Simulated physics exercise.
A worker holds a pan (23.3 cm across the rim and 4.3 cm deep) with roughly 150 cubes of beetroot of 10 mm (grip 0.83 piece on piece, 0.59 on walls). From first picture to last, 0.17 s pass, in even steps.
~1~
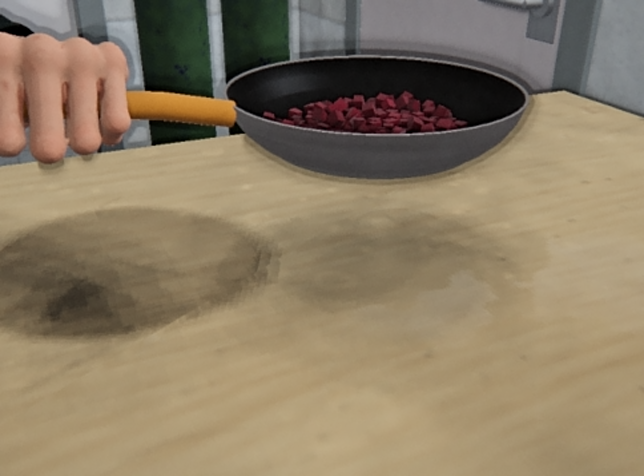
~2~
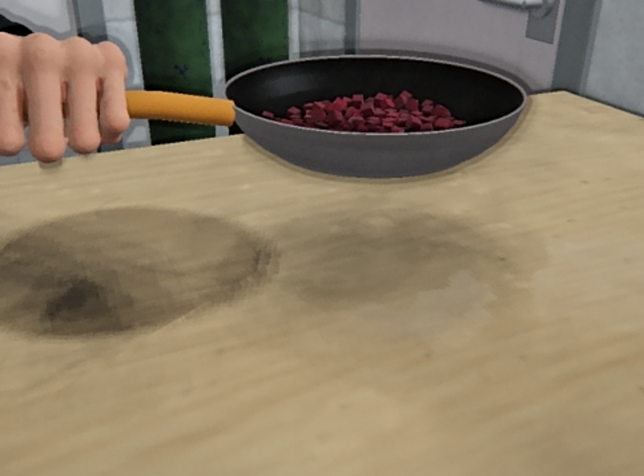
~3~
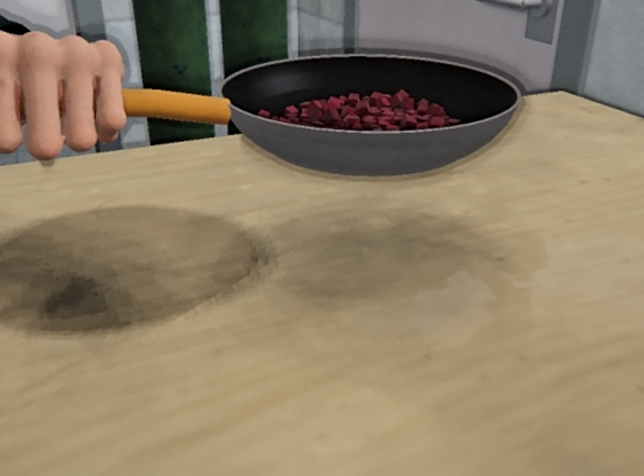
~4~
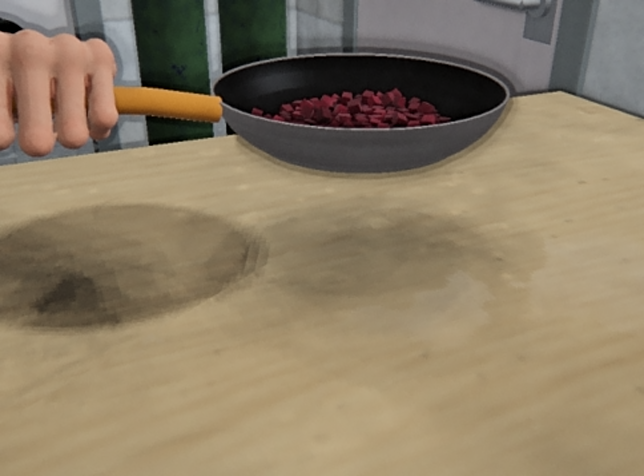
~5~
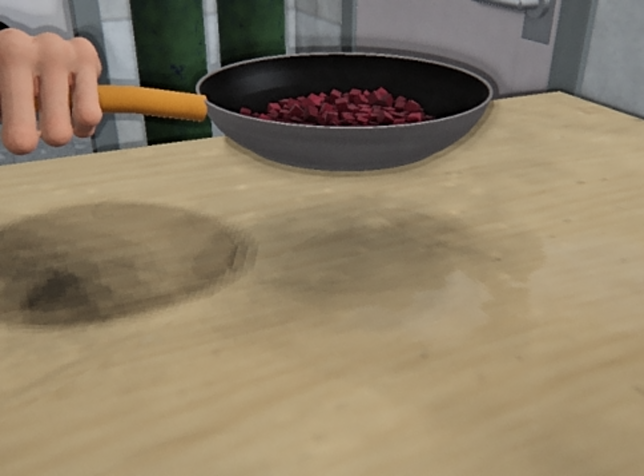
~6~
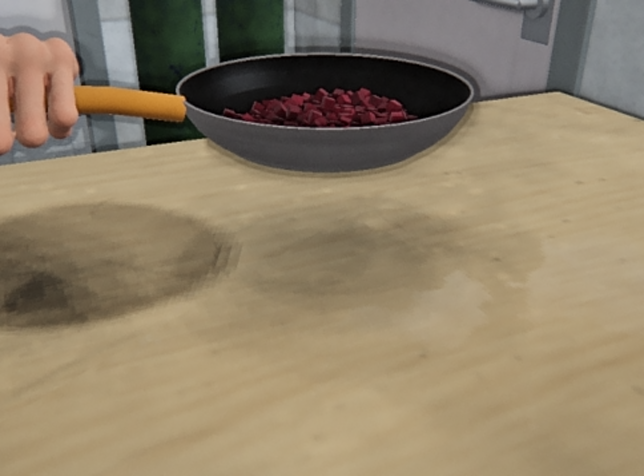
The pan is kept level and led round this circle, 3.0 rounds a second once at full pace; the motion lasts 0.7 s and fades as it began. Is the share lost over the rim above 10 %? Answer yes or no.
Share lost over the rim, set against 10 %: No.
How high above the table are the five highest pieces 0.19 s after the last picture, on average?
About 15 cm.
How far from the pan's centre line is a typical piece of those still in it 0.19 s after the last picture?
About 6.0 cm.
Then, 0.19 s after the last picture, pan 100 %; middle of the pieces not yet landed near (319, 140).
Then, 0.35 s after the last picture, pan 100 %; middle of the pieces not yet landed near (337, 127).
Then, 0.50 s after the last picture, pan 100 %; middle of the pieces not yet landed near (318, 134).
Then, 0.65 s after the last picture, pan 100 %; middle of the pieces not yet landed near (318, 135).
In the end, pan 100 %.
